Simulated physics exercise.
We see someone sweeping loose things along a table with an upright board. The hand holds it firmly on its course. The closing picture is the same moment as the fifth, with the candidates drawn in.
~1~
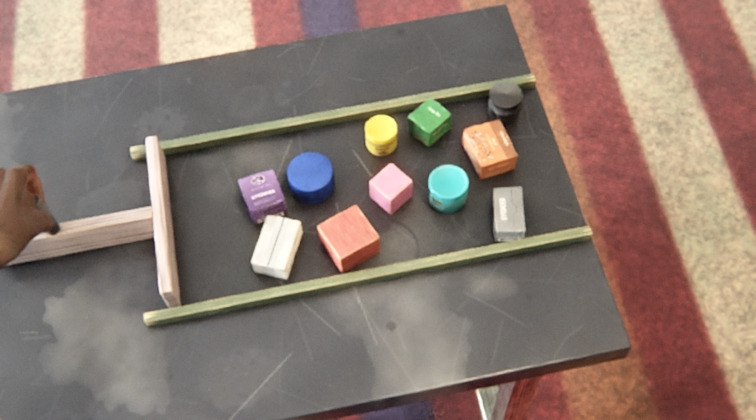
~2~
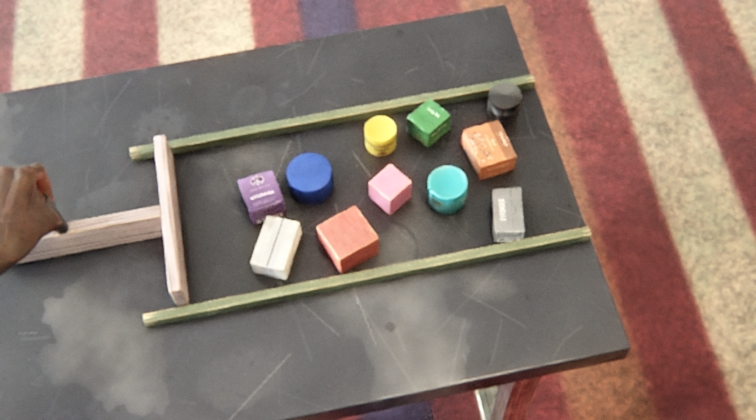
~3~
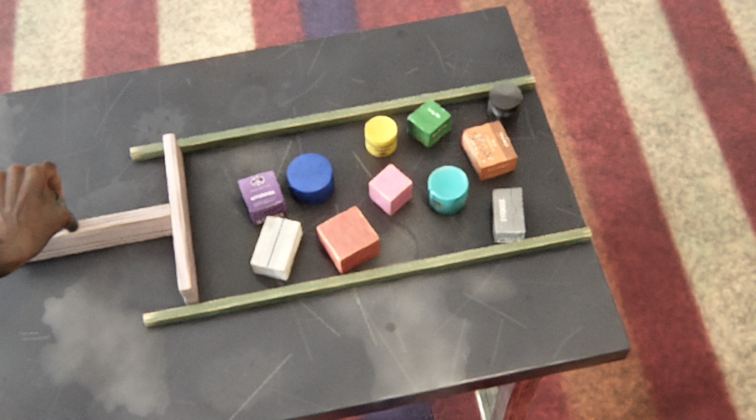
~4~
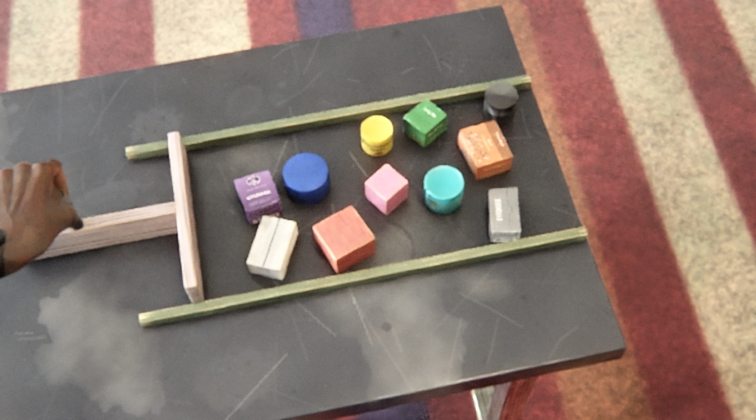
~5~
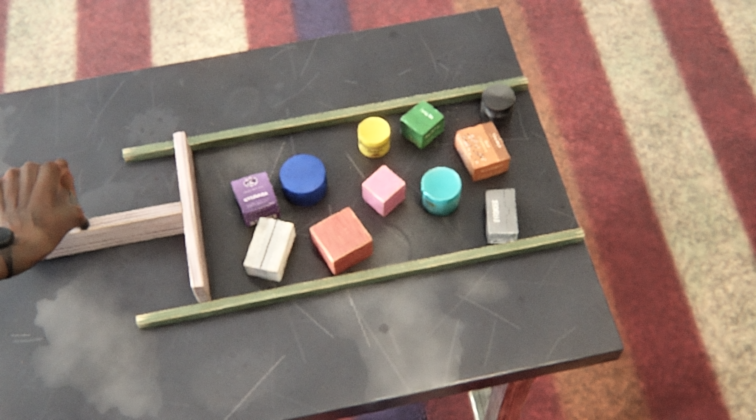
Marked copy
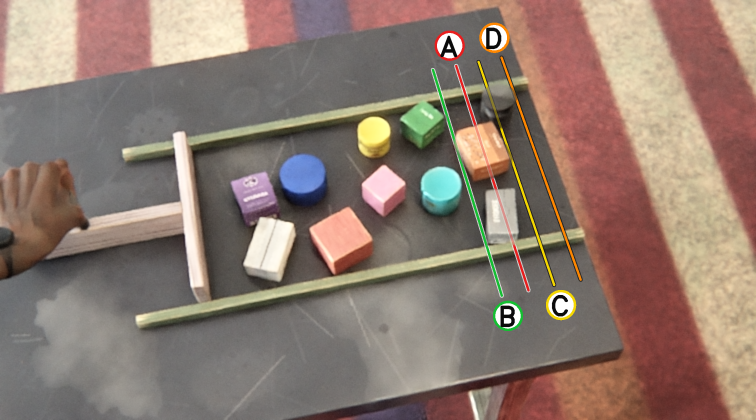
Hand sliding a wooden T-shaped board slightly rightward between two rails on a dark table, toward colourful blocks and tubs sitting still.
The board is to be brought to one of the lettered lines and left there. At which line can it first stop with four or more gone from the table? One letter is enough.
It must go as far as A.
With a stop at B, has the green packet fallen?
No.
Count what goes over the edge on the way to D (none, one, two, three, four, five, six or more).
By then, six or more.
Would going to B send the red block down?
No.
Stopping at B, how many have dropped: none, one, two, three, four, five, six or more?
By then, two.
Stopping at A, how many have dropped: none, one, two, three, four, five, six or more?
In all, four.
On the marked copy, A at (490, 170); B at (465, 175); C at (514, 165); D at (538, 161).
Taking A. A third of the way, board (298, 185); red block (374, 237); white box (332, 234).
Two thirds of the way, board (405, 164); black tin (500, 103); orange box (505, 141).
When it is over, board (488, 149); turquoise jar over the edge; orange box over the edge; four fallen.
As for the rest, B drops only two; C drops eight, but is farther than needed; D drops ten, but is farther than needed.
